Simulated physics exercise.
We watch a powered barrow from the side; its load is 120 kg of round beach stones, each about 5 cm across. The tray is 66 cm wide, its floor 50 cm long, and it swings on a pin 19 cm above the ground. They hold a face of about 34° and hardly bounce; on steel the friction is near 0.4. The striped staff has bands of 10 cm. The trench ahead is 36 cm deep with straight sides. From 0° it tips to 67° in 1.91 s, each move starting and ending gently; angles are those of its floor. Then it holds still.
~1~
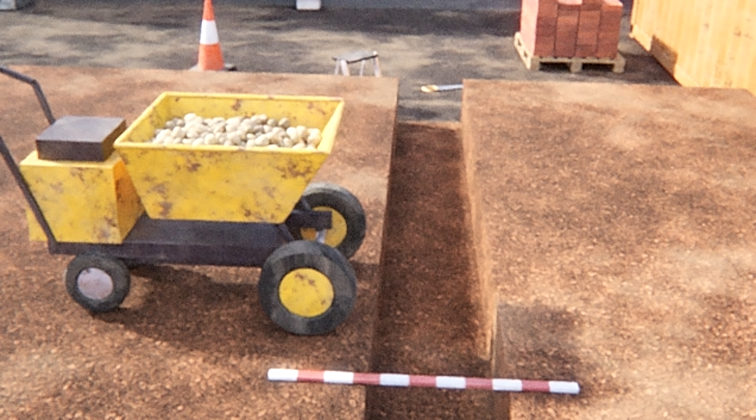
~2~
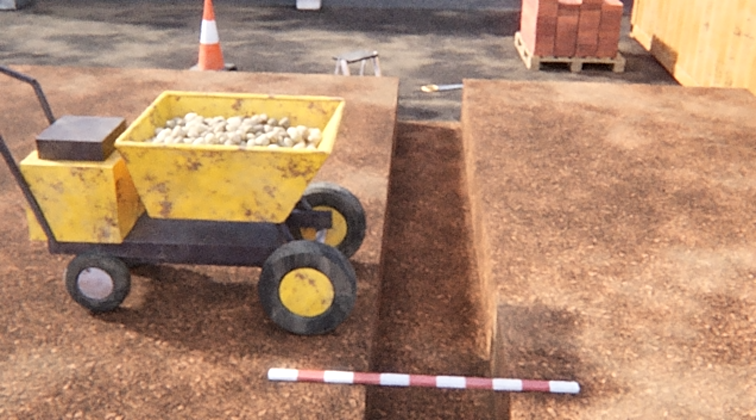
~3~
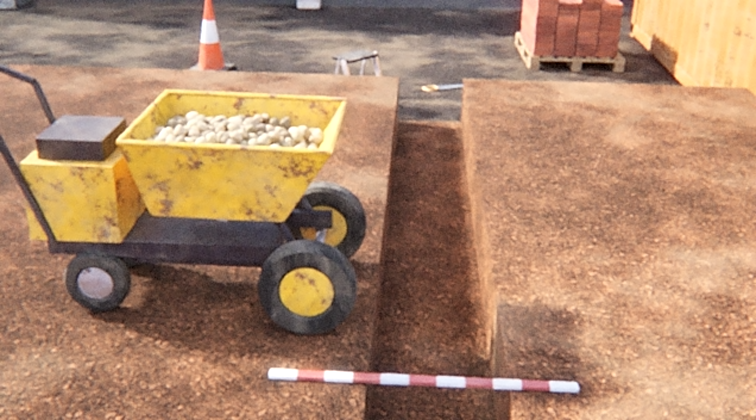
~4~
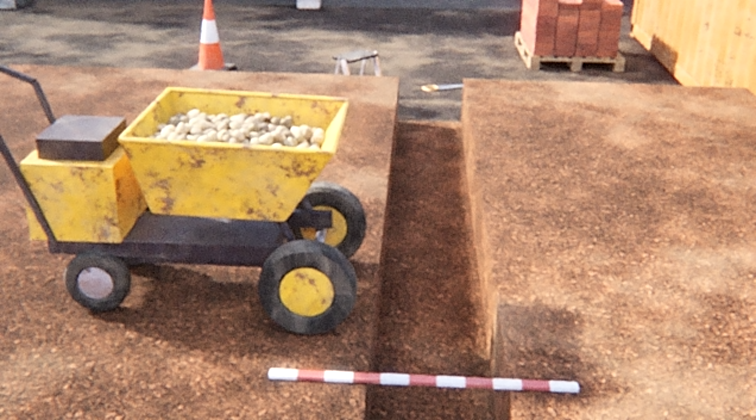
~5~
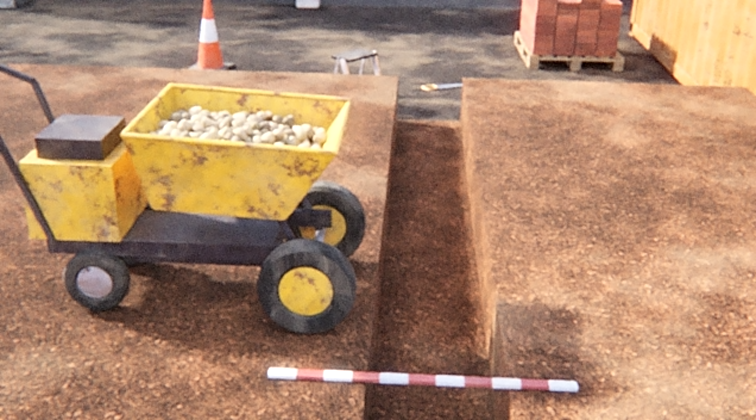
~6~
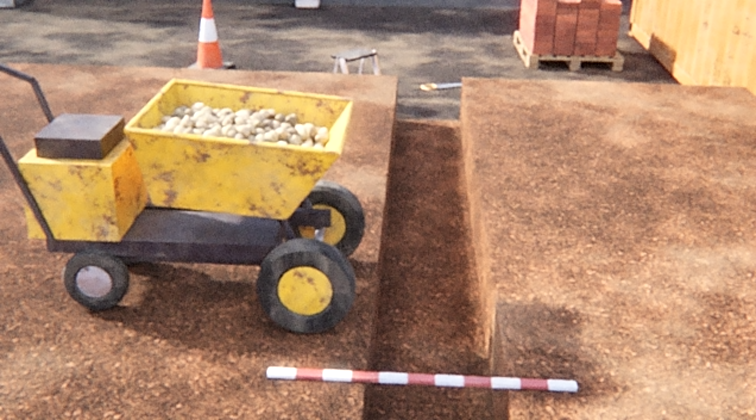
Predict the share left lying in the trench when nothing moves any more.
Roughly 62 per cent ends in the trench.
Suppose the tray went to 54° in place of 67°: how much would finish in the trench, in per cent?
In that case some 30 per cent.
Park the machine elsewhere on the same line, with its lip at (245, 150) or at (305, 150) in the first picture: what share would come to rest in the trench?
Near 90 per cent from the first place, 75 from the second.
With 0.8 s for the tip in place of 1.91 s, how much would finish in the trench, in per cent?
In that case some 45 per cent.
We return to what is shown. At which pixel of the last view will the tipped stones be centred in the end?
Near (474, 355).
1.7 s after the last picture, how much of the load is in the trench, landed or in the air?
Some 20 per cent.
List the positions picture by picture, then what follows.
In the first frame, the tray is at 0°, its lip at (328, 153); the top of the load is at (232, 128).
The second frame shows lip at (329, 153), floor tilted 0°, highest stones at (232, 127).
The third frame shows lip at (330, 153), floor tilted 1°, highest stones at (234, 126).
In the fourth frame, the tray is at 2°, its lip at (333, 153); the top of the load is at (227, 124).
The fifth frame shows lip at (335, 153), floor tilted 3°, highest stones at (226, 122).
In the sixth frame, the tray is at 4°, its lip at (339, 154); the top of the load is at (222, 118).
Then, 1.1 s after the last picture the floor is at 56°, 99 % in the tray, 1 % in the trench; the foremost stones are at (452, 205).
Then, 1.7 s after the last picture the floor is at 67°, 59 % in the tray, 21 % in the trench, 21 % past the trench; the foremost stones are at (585, 308).
Then, 2.1 s after the last picture the floor is at 67°, 37 % in the tray, 31 % in the trench, 31 % past the trench; the foremost stones are at (657, 310).
Then, 4.0 s after the last picture the floor is at 67°, 6 % in the tray, 62 % in the trench, 32 % past the trench; the foremost stones are at (692, 311).
